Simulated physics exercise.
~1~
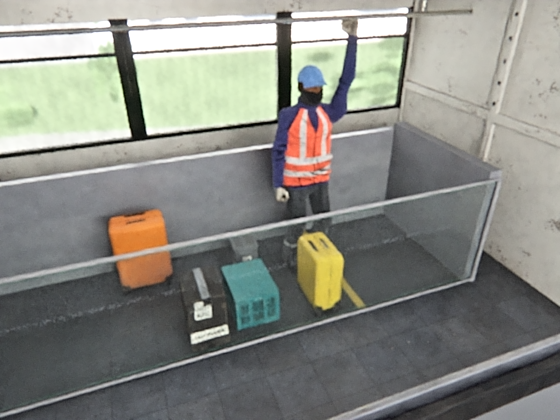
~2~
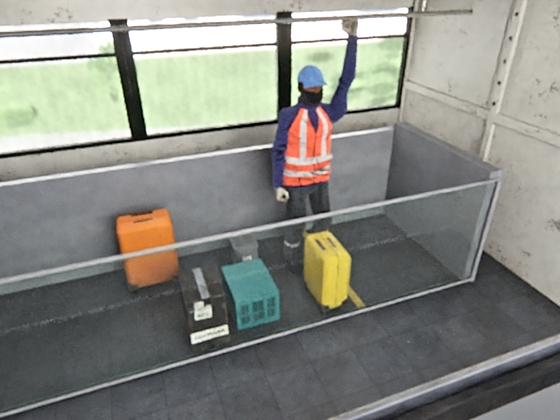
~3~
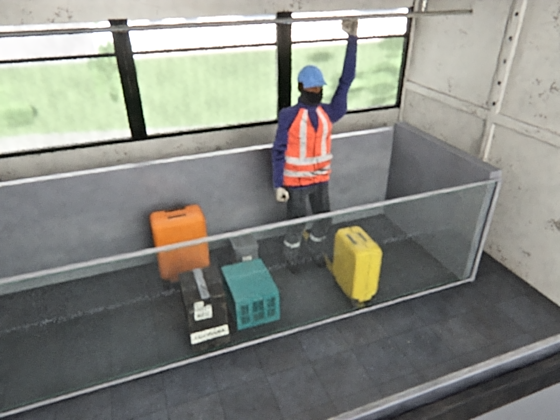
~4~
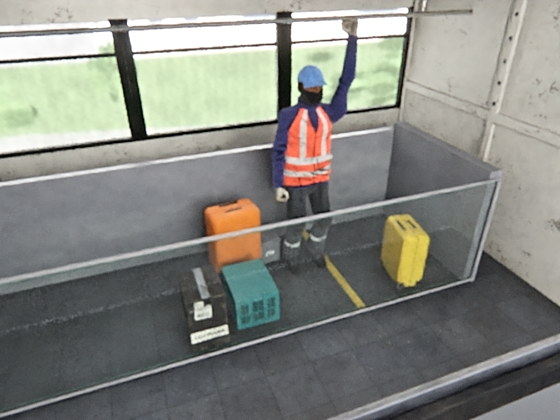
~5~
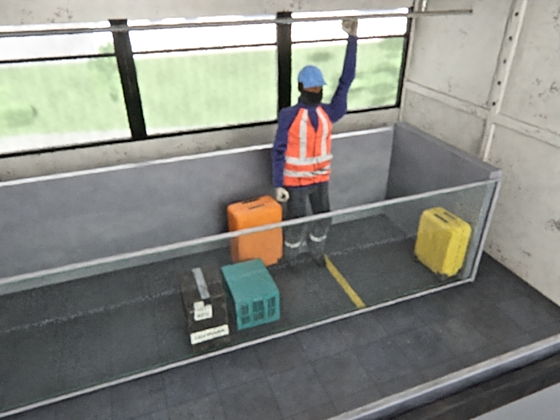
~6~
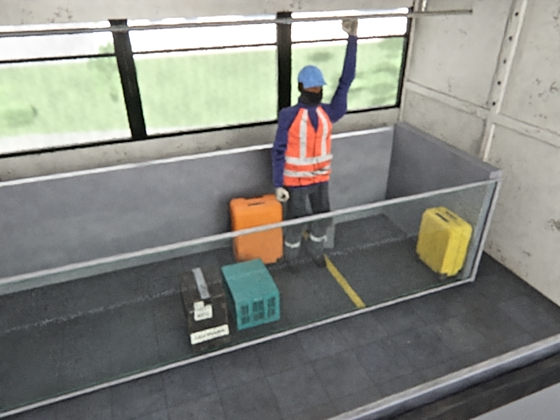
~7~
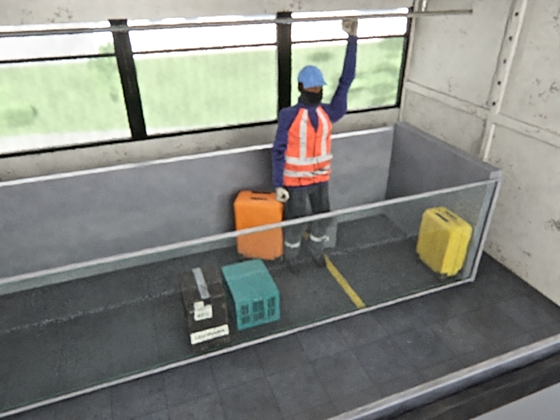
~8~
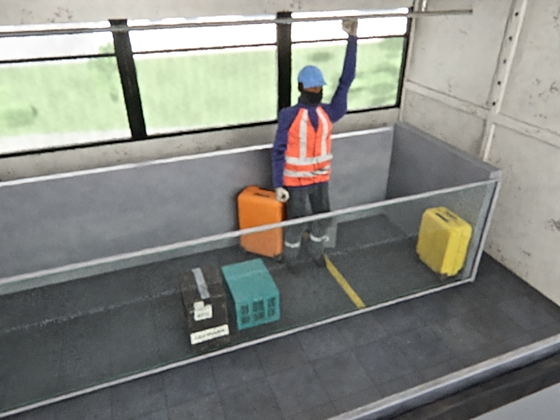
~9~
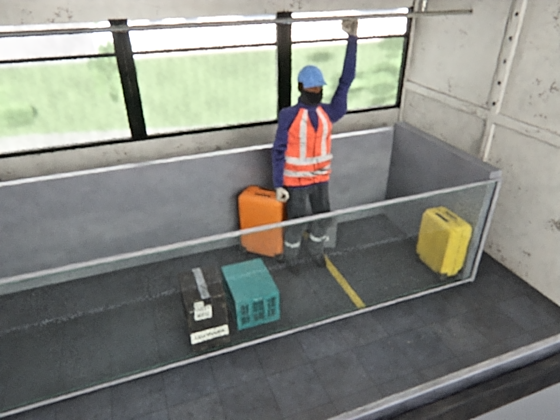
A yellow suitcase and a larger orange one slid right across the floor around a worker gripping an overhead rail, while the teal crate and black bag stayed put; the yellow case stopped near the right end, the orange one beside the worker.
